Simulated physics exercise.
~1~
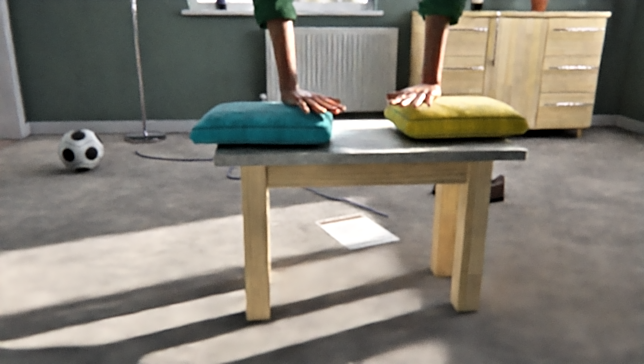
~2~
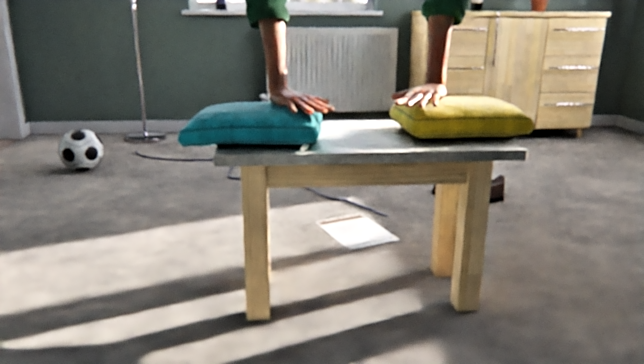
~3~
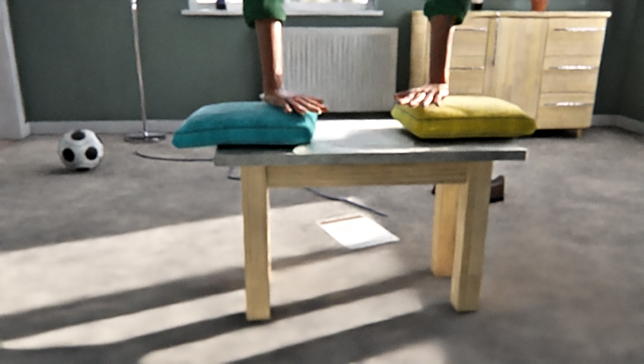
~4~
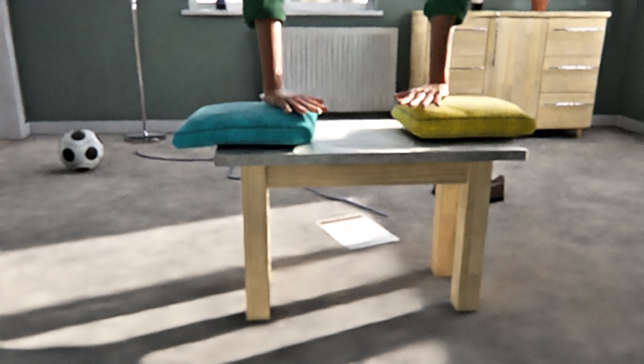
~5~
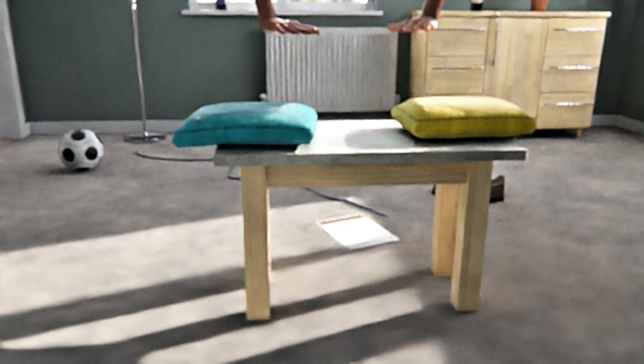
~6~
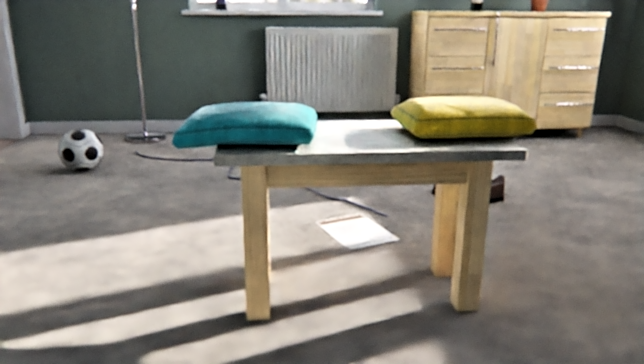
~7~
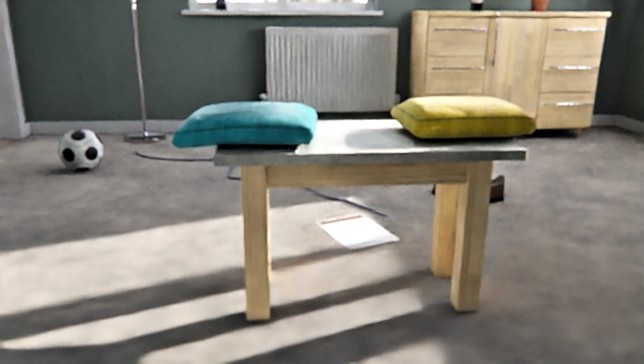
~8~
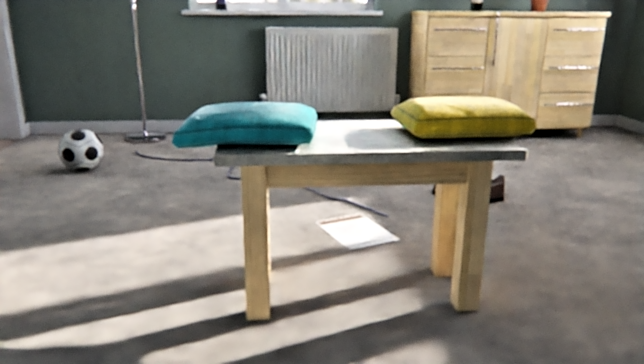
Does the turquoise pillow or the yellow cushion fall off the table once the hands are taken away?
No, neither one falls. The turquoise pillow holds its place at the left end and the yellow cushion stays on top at the right.
